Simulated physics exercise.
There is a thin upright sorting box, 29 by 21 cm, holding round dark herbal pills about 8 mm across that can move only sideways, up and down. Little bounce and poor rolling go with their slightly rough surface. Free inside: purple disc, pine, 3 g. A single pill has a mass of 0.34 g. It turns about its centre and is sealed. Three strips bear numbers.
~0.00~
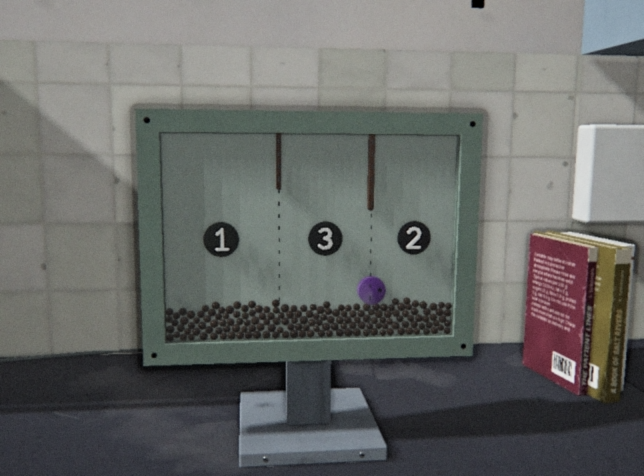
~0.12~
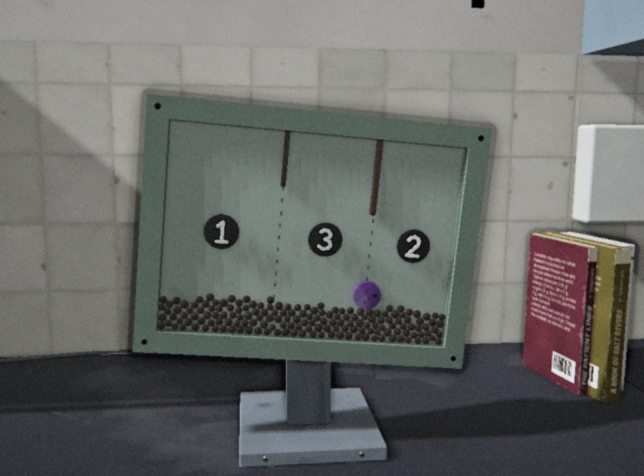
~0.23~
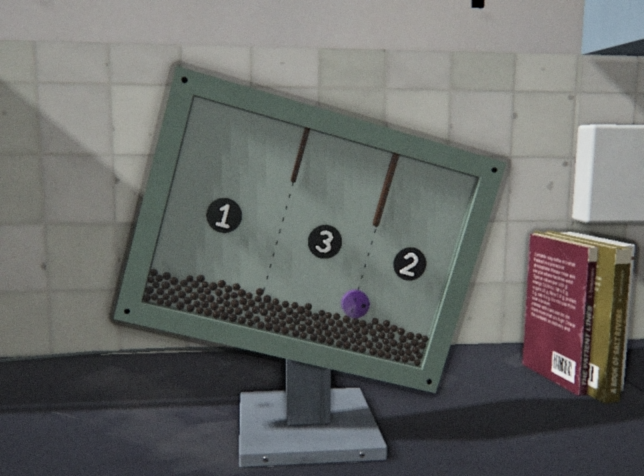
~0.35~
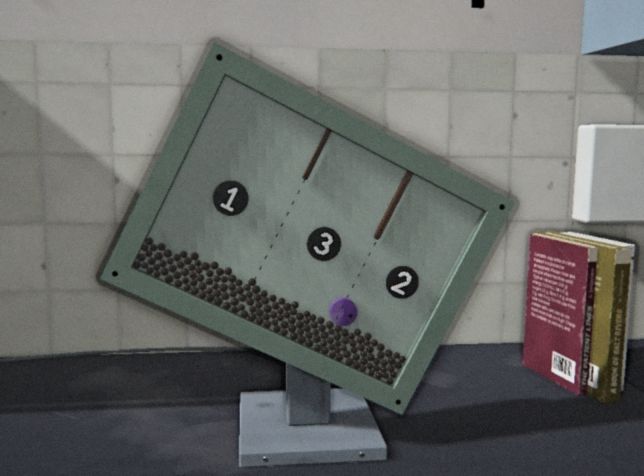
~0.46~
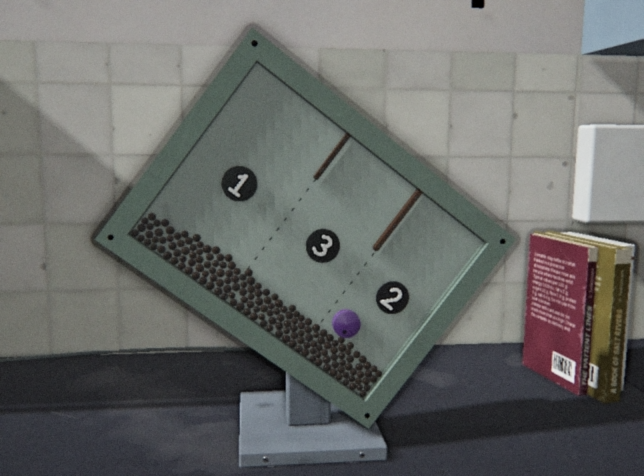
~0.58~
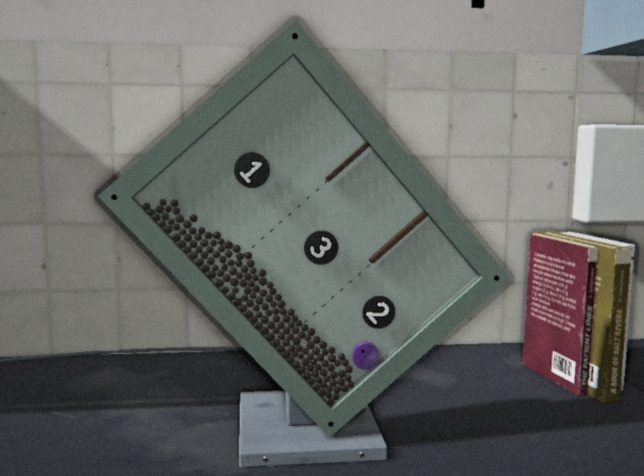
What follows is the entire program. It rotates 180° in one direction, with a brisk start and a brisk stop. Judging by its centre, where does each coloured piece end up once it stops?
2.
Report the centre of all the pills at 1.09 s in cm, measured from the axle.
Left: About 5 cm; below: About 9 cm.
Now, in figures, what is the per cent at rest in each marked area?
In per cent: Strip 1 holds 0, strip 2 holds 90, strip 3 holds 10.
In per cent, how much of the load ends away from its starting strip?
Moved share: About 80 per cent.
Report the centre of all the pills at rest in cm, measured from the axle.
Offset approx. 10 cm left, 5 cm below.
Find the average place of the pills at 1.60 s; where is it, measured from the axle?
Offset: Approx. 9 cm left, 8 cm below.
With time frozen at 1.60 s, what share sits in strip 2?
100 per cent.
By 1.09 s, it stands 97° clockwise; the pills' middle is 5 cm left of and 9 cm below the centre; no. 1, 5 %, no. 2, 85 %, no. 3, 10 %; purple disc in no. 2.
By 1.60 s, it stands 145° clockwise; the pills' middle is 9 cm left of and 8 cm below the centre; no. 2, 100 %; purple disc in no. 2.
By 2.04 s, it stands 180° clockwise; the pills' middle is 11 cm left of and 4 cm below the centre; no. 2, 100 %; purple disc in no. 2.
All still by 2.9 s, it stands 180° clockwise; no. 1, 0 %, no. 2, 90 %, no. 3, 10 %; purple disc in no. 2.
